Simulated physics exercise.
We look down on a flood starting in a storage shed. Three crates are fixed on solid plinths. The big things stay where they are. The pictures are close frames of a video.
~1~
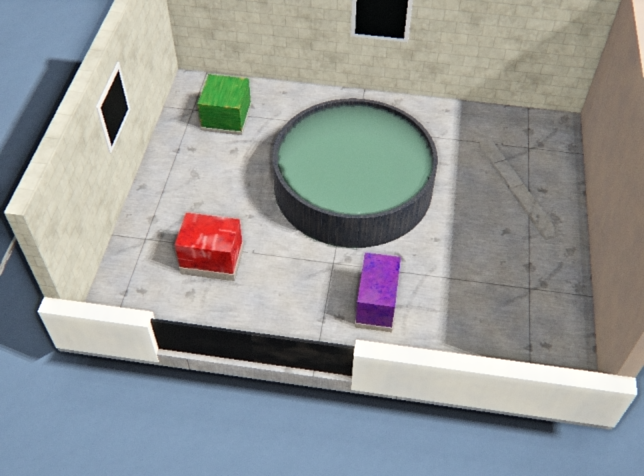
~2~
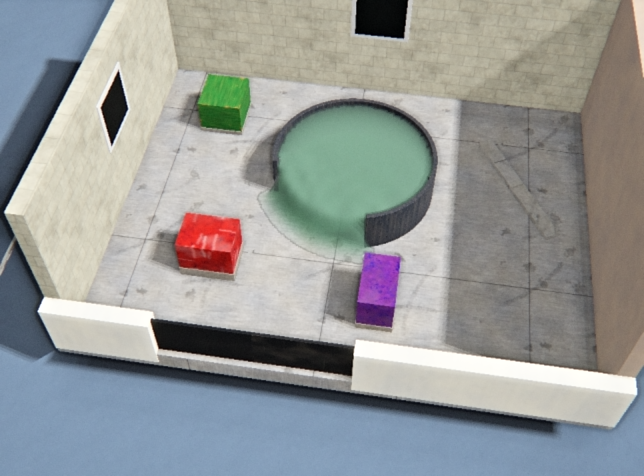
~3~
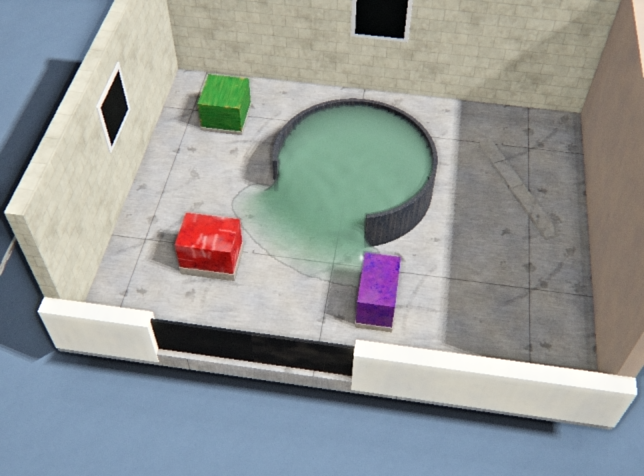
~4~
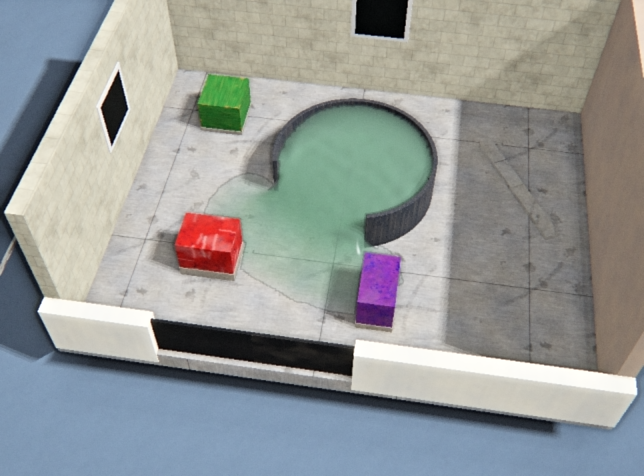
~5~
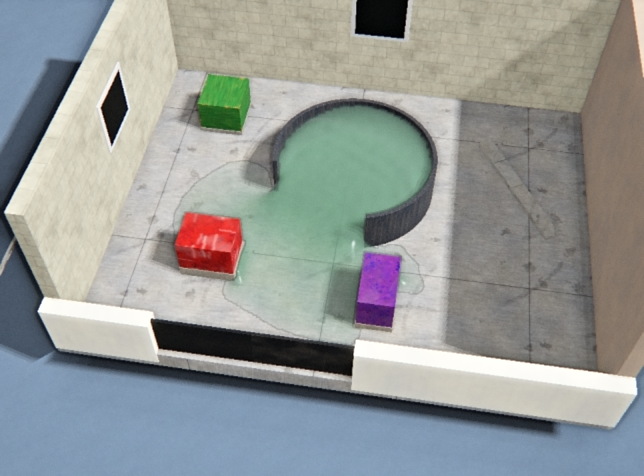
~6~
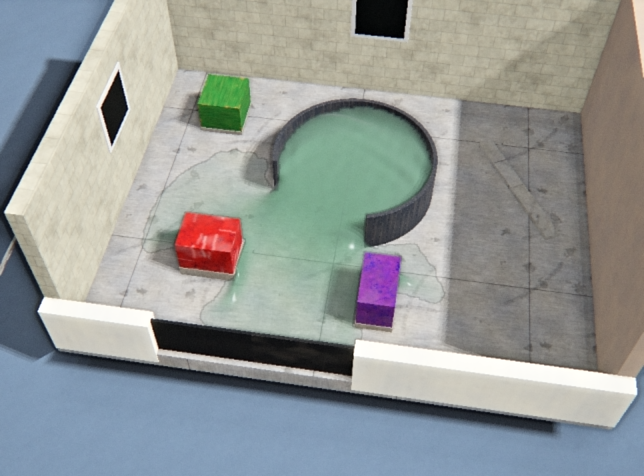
Green water poured from a round tank once the front left part of its wall was gone, spreading across the shed floor around the red and purple blocks, while the blocks stayed put.
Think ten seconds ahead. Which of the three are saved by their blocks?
In the end: The green crate is soaked; the red crate is soaked; the purple crate is soaked.
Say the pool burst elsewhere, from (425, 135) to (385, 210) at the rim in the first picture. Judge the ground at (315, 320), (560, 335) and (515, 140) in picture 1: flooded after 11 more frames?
In that order: Free of water, covered, wet.
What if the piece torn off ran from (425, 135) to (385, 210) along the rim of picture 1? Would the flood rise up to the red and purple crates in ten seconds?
My reading: The red crate keeps dry; the purple crate gets wet.
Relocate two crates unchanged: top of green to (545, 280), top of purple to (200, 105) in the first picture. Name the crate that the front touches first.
The one in red.
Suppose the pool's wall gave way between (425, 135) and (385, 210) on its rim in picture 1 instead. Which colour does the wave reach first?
First comes the purple-painted one.
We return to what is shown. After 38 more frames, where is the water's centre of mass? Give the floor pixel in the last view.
Close to (298, 216).
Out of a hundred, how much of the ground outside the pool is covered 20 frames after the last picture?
Some 55 per cent.
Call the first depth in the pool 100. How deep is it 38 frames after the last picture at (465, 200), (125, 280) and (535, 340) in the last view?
About 4, 20 and 10 per cent.
A moment on, water covers 30 % of the floor; the green crate water round its plinth, the red crate water round its plinth, the purple crate water round its plinth.
Next, water covers 35 % of the floor; the green crate water round its plinth, the red crate water round its plinth, the purple crate water round its plinth.
Then, water covers 55 % of the floor; the green crate water round its plinth, the red crate water round its plinth, the purple crate water round its plinth.
Later, water covers 90 % of the floor; the green crate water round its plinth, the red crate water round its plinth, the purple crate water round its plinth.
In the end, water covers 100 % of the floor; the green crate was topped, the red crate was topped, the purple crate was topped.
